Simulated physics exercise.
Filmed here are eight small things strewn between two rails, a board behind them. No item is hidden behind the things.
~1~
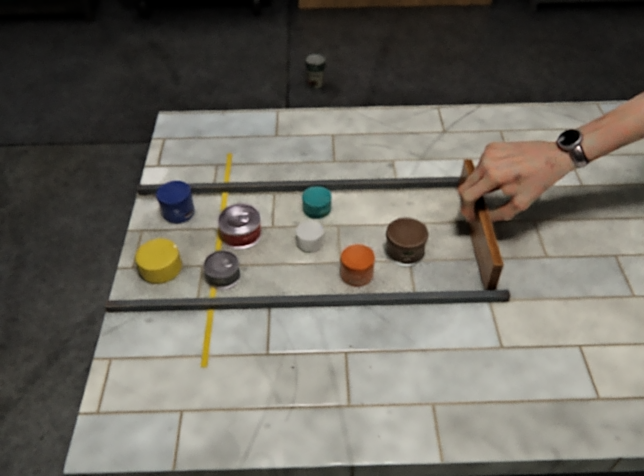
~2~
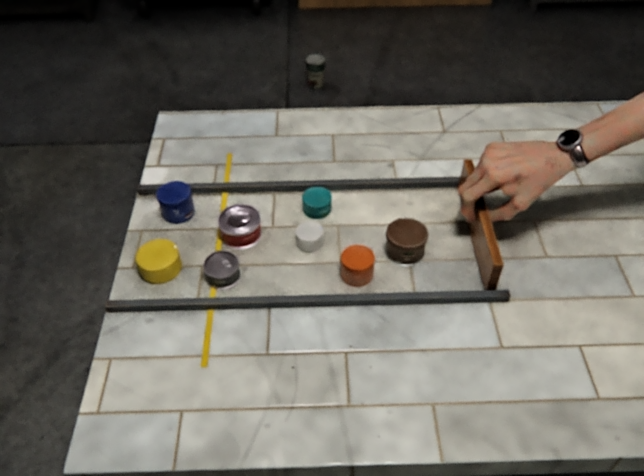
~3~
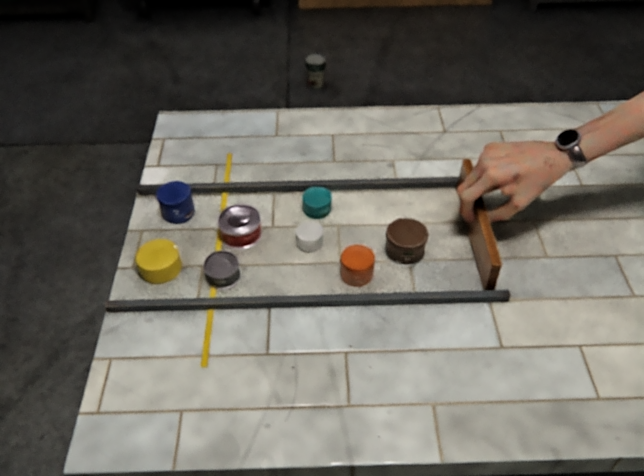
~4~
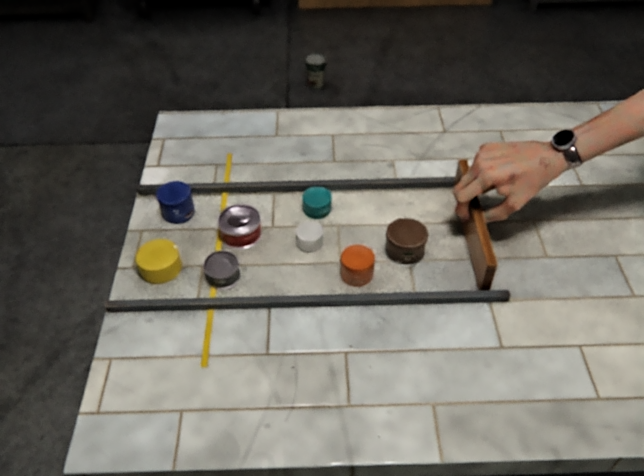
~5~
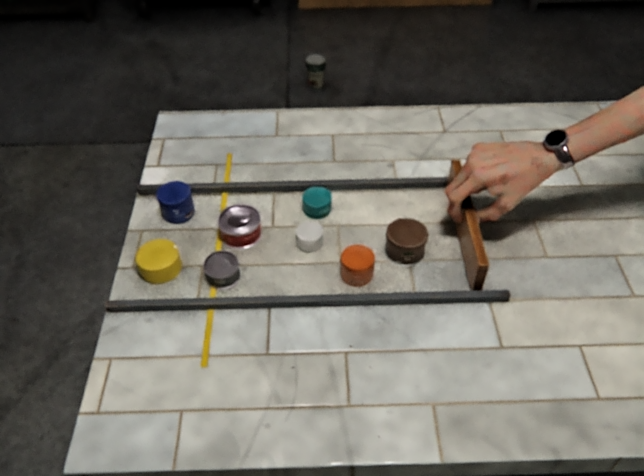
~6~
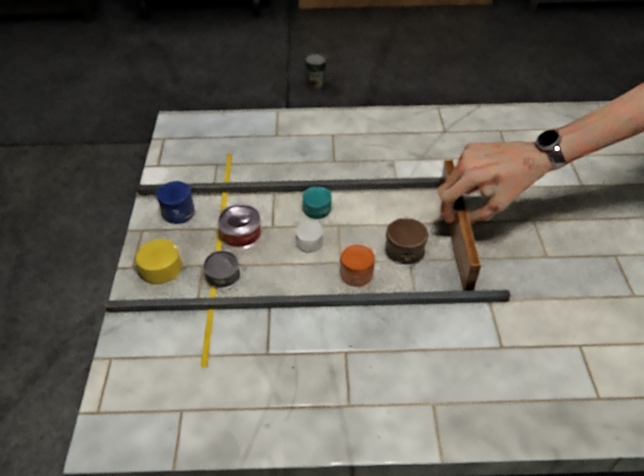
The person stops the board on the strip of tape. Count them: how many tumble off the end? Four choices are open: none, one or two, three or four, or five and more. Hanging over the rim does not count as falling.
Of those, none.
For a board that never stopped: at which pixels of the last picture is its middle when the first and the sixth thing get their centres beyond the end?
The first puts it near (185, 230), the next near (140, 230).
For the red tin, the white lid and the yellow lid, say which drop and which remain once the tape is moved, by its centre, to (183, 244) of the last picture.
In that case the red tin hangs on, the white lid hangs on and the yellow lid slides off.
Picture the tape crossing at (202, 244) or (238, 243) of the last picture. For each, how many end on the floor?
The counts: 0 and 0.
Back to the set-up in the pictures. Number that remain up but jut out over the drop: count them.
It comes to 0.
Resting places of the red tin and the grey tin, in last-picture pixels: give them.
The first ends close to (175, 219), the second close to (165, 276).
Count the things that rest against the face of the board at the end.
The count is 4.
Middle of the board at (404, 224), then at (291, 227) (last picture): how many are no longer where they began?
That makes 1 at the first spot and 5 at the second.
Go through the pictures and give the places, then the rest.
Yellow lid (159, 261); blue tub (176, 202); grey tin (222, 270); board (479, 222); tape (219, 243), in the first picture.
Blue tub (176, 203); brown tin (406, 242), in the second picture.
Grey tin (222, 270); white lid (310, 237), in the third picture.
Yellow lid (159, 261); orange tub (357, 266), in the fourth picture.
Blue tub (176, 203); turquoise tub (317, 203), in the fifth picture.
Yellow lid (159, 261); blue tub (176, 203); grey tin (222, 270); board (458, 223); tape (219, 243), in the sixth picture.
A little later, none off yet; yellow lid at rest near (159, 261); blue tub at rest near (176, 203); grey tin at rest near (222, 270).
When it is over, the number that fall off is zero.
